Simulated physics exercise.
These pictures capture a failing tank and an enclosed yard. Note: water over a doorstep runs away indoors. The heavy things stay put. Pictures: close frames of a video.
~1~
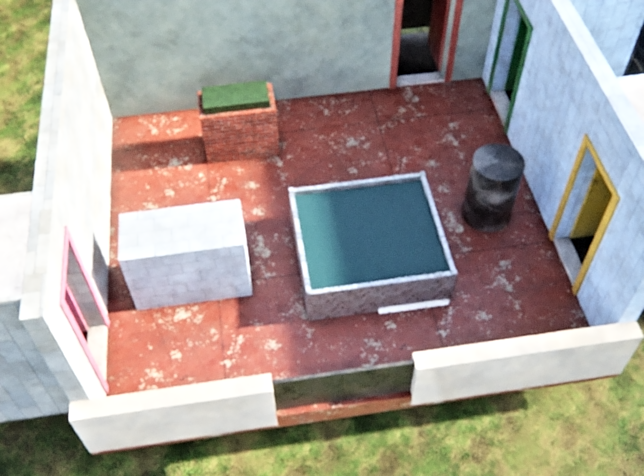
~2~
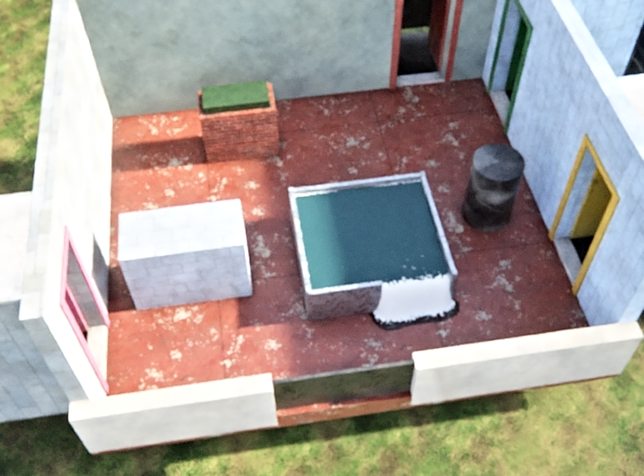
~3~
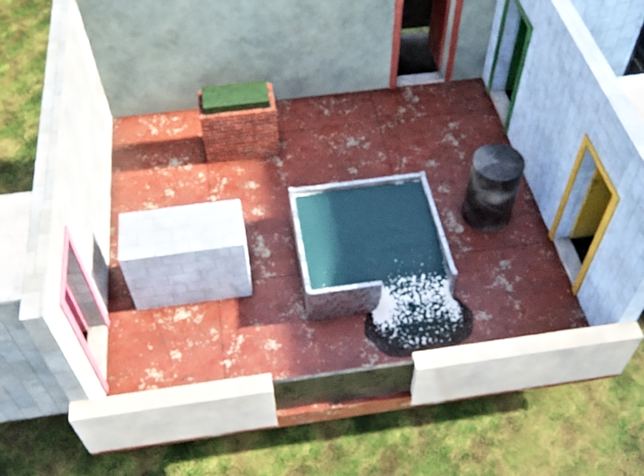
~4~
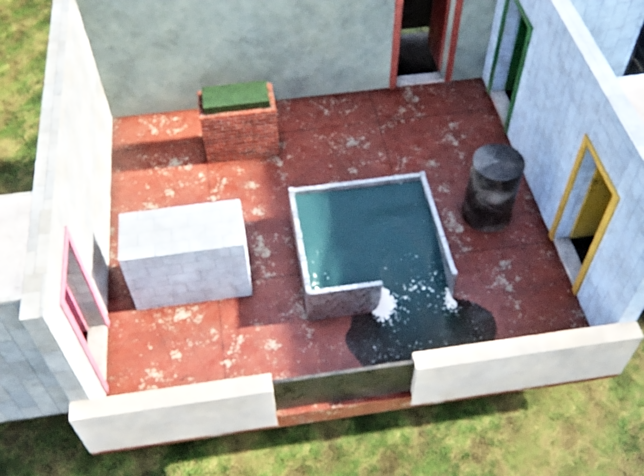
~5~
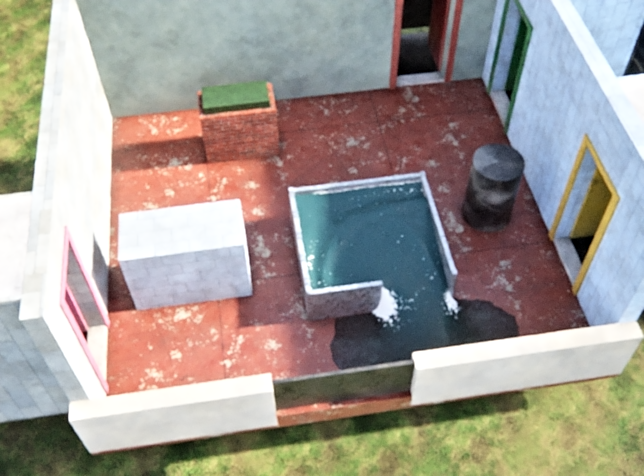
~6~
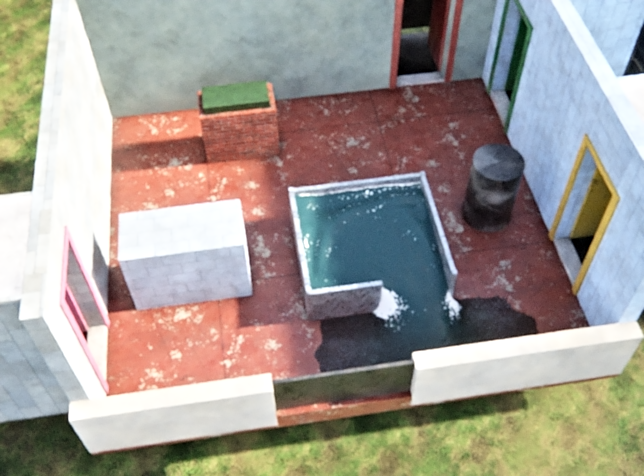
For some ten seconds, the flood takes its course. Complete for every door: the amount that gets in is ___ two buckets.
Red door: More than; pink door: More than; green door: At most; yellow door: More than.
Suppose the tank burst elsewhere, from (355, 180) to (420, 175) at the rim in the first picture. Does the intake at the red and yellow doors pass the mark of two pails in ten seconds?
Lab note: Red door above the mark, yellow door below the mark.
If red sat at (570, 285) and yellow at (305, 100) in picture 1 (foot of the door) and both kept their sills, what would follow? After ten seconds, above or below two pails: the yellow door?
The yellow door is spared.
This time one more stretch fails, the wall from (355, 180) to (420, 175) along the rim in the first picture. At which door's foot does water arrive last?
Answer - the pink door.
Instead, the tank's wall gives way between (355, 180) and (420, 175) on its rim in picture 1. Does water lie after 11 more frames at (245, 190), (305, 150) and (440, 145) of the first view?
Unwetted, submerged, submerged.
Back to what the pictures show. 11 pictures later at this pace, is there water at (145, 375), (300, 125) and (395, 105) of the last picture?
As listed: Under water, no water, dry.
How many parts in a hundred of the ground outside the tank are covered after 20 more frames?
Close to 45 %.
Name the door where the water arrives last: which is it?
That would be the red one.
A moment on, water covers 15 % of the floor; the red door not reached, the pink door not reached, the green door not reached, the yellow door not reached.
Next, water covers 30 % of the floor; the red door not reached, the pink door not reached, the green door not reached, the yellow door wet at the sill, nothing in.
Then, water covers 45 % of the floor; the red door not reached, the pink door over two buckets in, the green door wet at the sill, nothing in, the yellow door over two buckets in.
Later, water covers 70 % of the floor; the red door over two buckets in, the pink door over two buckets in, the green door wet at the sill, nothing in, the yellow door over two buckets in.
In the end, water covers 95 % of the floor; the red door far over two buckets in, the pink door over two buckets in, the green door wet at the sill, nothing in, the yellow door over two buckets in.
